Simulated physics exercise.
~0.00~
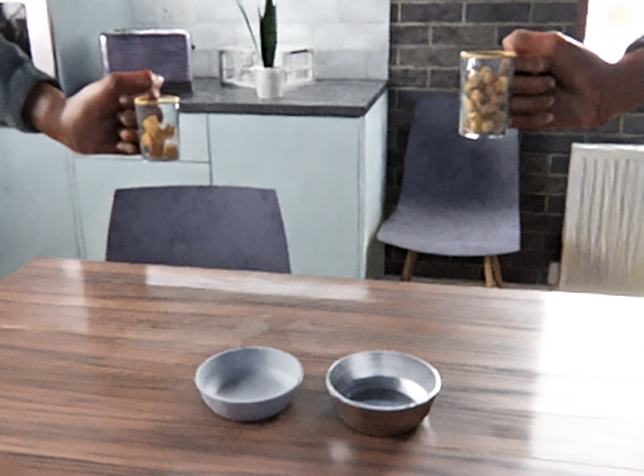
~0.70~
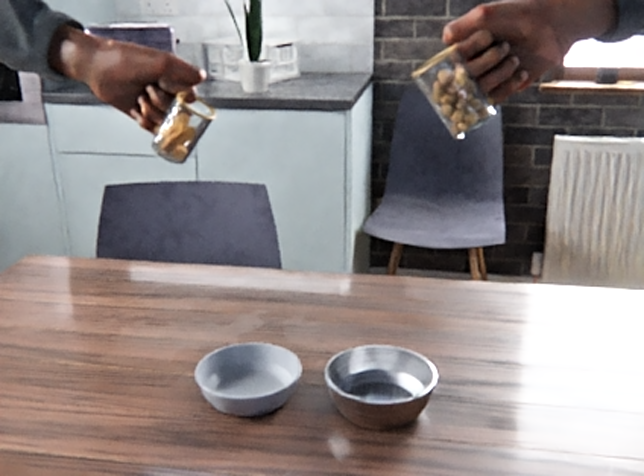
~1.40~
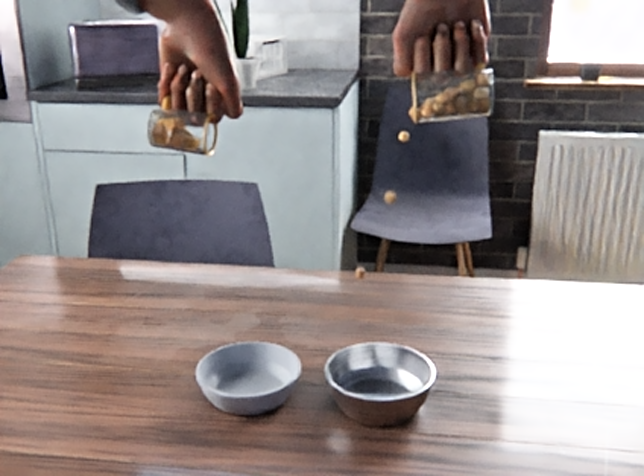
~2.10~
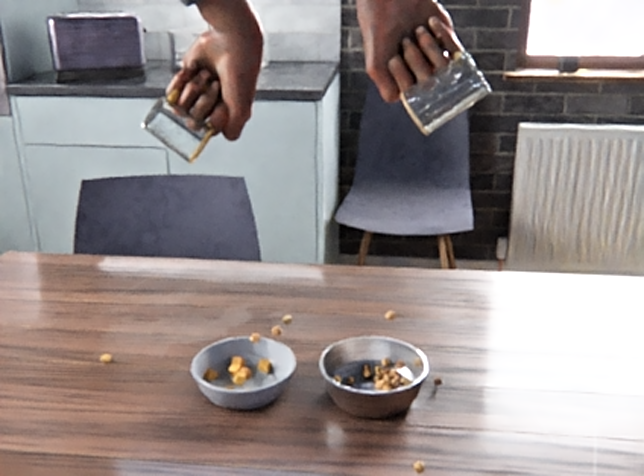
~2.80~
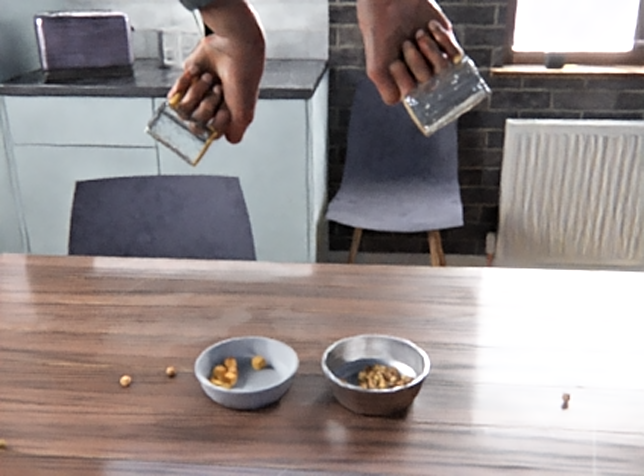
Two clear cups of small golden-brown pieces, each gripped by a hand, start upright high above two shallow bowls on a wooden table. The hands tip the cups inward until they lie on their sides, and pieces begin dropping from the right cup while the left one still holds its load. Both cups then turn upside down and empty, with pieces landing in the bowls and several scattering over the tabletop as the view drifts slightly sideways. At the end, the left bowl holds its whole cupful, while the right keeps most of its own, with a few strays outside.
